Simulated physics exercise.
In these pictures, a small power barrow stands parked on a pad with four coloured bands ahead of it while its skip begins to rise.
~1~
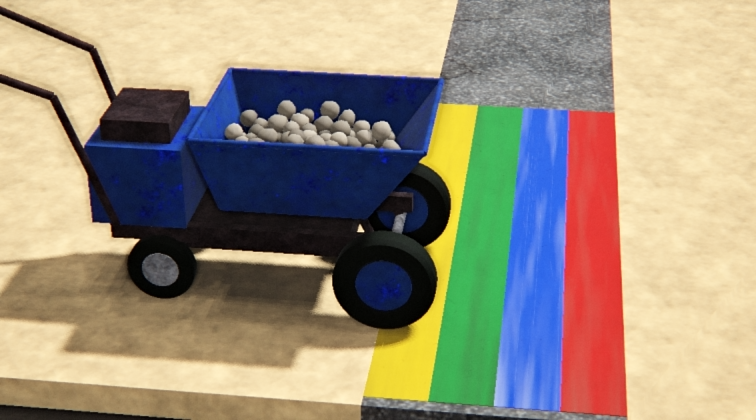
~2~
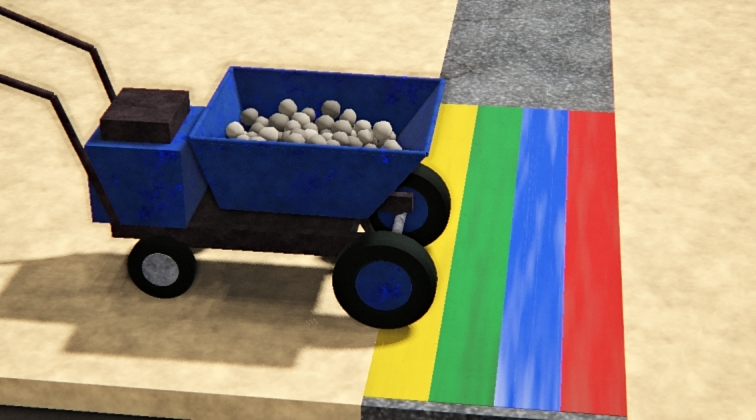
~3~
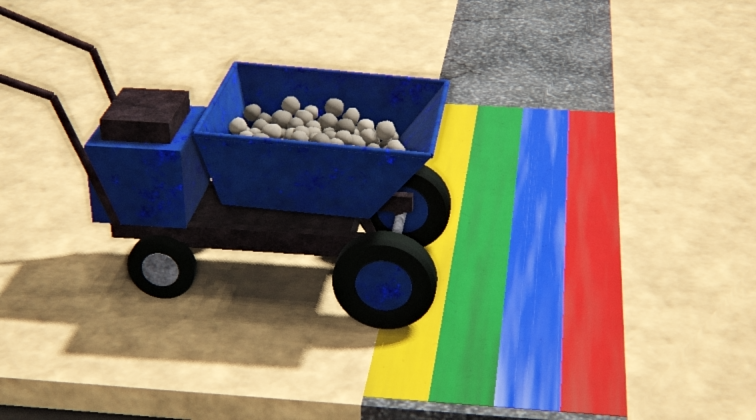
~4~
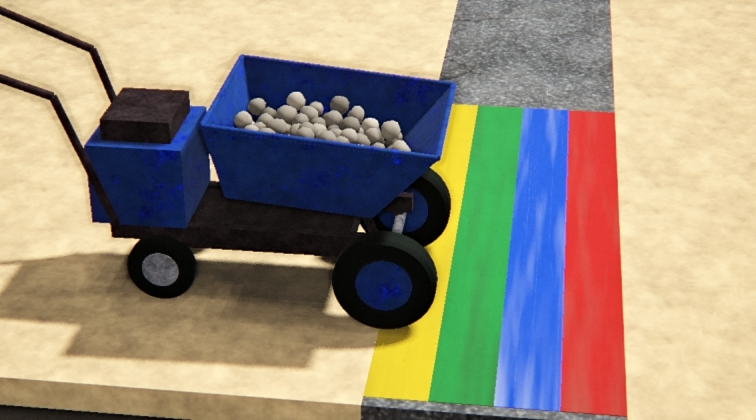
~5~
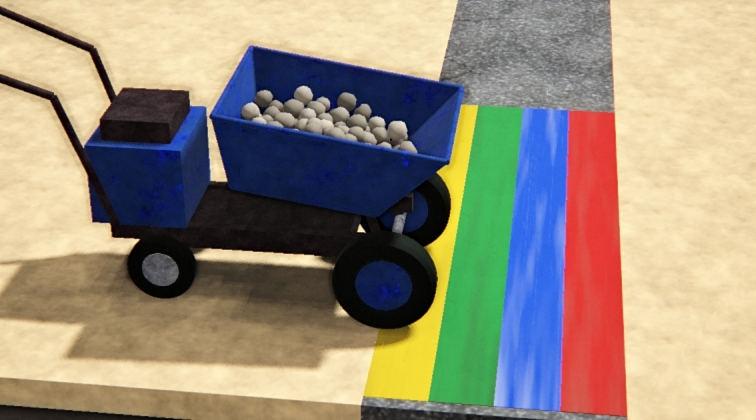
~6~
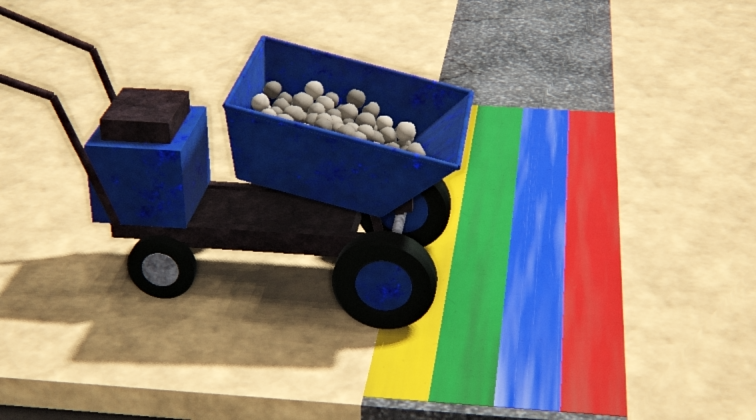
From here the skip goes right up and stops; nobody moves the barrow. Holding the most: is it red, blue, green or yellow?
It's red.
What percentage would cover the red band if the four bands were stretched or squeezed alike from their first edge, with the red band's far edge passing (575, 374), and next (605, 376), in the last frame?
I'd say some 40 % for the first and some 50 % for the second.
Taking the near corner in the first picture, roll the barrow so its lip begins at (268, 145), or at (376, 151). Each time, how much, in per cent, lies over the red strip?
First try: Some 0 %; second try: 30 %.
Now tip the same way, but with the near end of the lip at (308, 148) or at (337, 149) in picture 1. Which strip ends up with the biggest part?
The green strip, then the green strip.
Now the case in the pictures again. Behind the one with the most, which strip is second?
The second place goes to the blue one.
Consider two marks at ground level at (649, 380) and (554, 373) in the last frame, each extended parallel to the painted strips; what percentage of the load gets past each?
First some 10, then 80 per cent.
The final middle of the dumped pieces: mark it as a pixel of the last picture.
Centre at rest: Close to (589, 287).
Shortly afterwards, skip tipped well over; the whole lot in the skip.
Next, skip tipped steeply; all but a few in the skip; only a few over the blue strip.
Some moments later, skip tipped right over; near a quarter in the skip; a little over the blue strip; near half over the red strip; near a quarter off the paint.
In the end, skip tipped right over; only a few in the skip; none at all over the yellow strip; none at all over the green strip; near a quarter over the blue strip; near half over the red strip; near a quarter off the paint.
